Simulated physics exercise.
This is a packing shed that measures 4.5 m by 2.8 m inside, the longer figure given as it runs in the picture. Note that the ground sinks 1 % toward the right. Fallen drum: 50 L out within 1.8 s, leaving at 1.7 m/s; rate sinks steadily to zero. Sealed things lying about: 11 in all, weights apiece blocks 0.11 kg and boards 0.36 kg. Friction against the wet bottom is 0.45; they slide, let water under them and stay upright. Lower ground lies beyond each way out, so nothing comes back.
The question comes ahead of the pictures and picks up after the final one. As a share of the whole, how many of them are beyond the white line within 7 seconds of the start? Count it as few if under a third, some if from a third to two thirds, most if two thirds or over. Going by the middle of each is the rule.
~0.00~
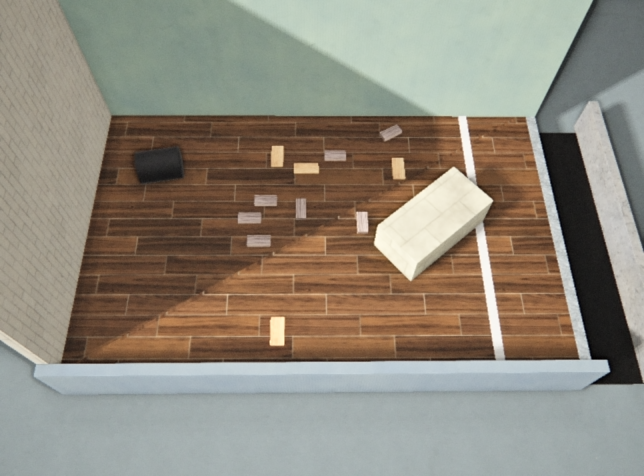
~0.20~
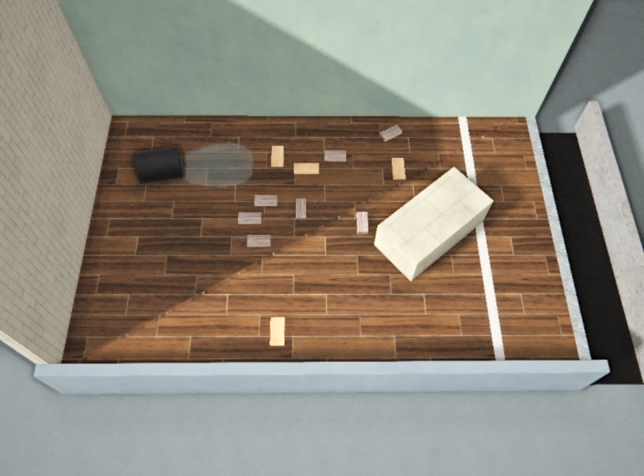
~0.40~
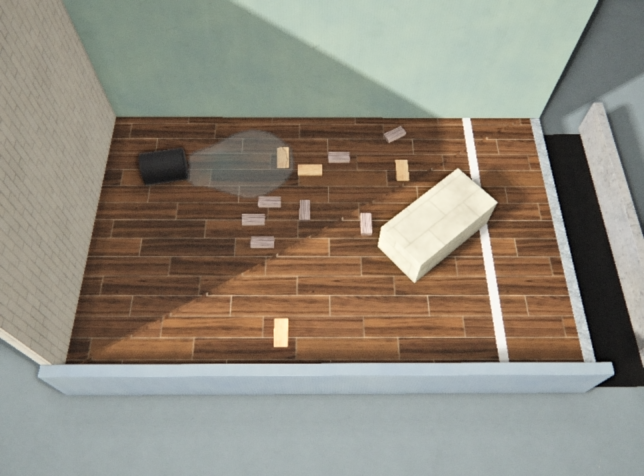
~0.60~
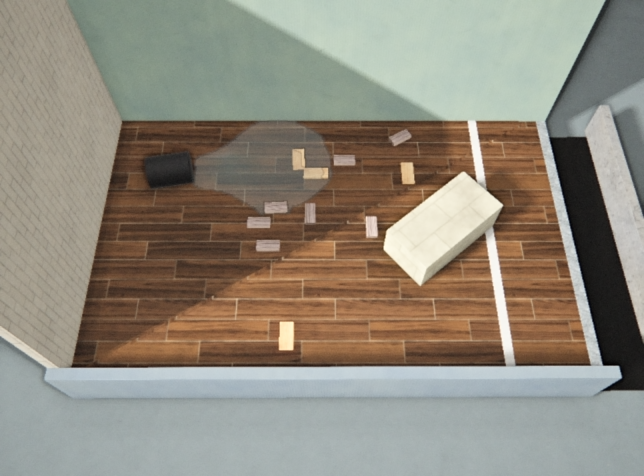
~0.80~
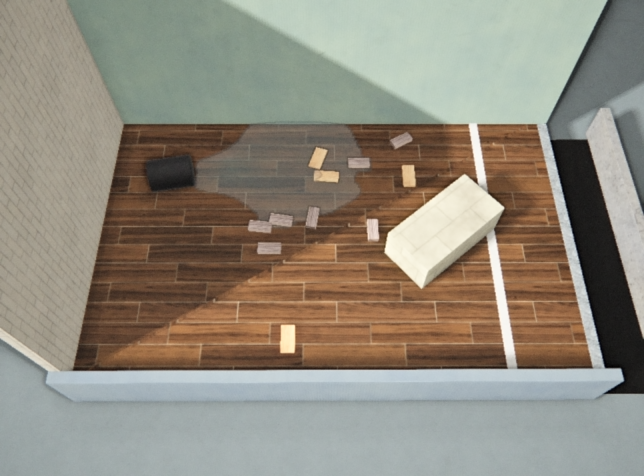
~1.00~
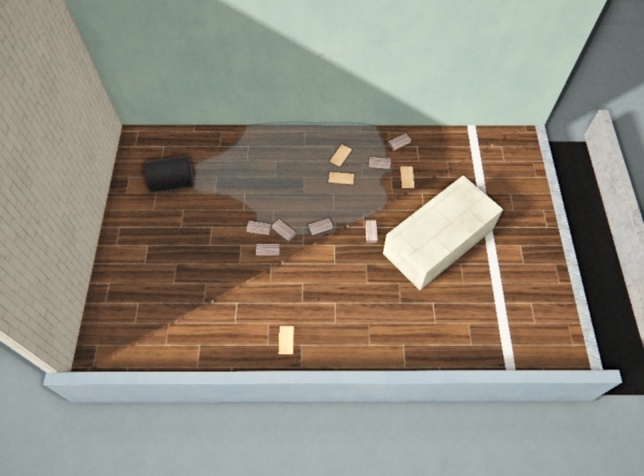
Some.
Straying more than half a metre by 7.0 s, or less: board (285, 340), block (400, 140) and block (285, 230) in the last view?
Taking them in order, the first is below the mark, the second above the mark and the third below the mark.
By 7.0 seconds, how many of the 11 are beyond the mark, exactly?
The total is 5.
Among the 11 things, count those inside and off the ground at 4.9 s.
Count: 0.
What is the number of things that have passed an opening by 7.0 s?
Tally: 4.
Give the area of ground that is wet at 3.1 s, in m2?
Near 2.5 m2 in all.
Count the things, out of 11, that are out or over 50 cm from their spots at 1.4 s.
The number I get is 3.
After 1.4 s 0 of 11 are over the mark; 4 afloat.
After 3.1 s 5 of 11 are over the mark; 2 afloat.
After 4.9 s 5 of 11 are over the mark; 0 afloat.
After 7.0 s 5 of 11 are over the mark; 0 afloat.
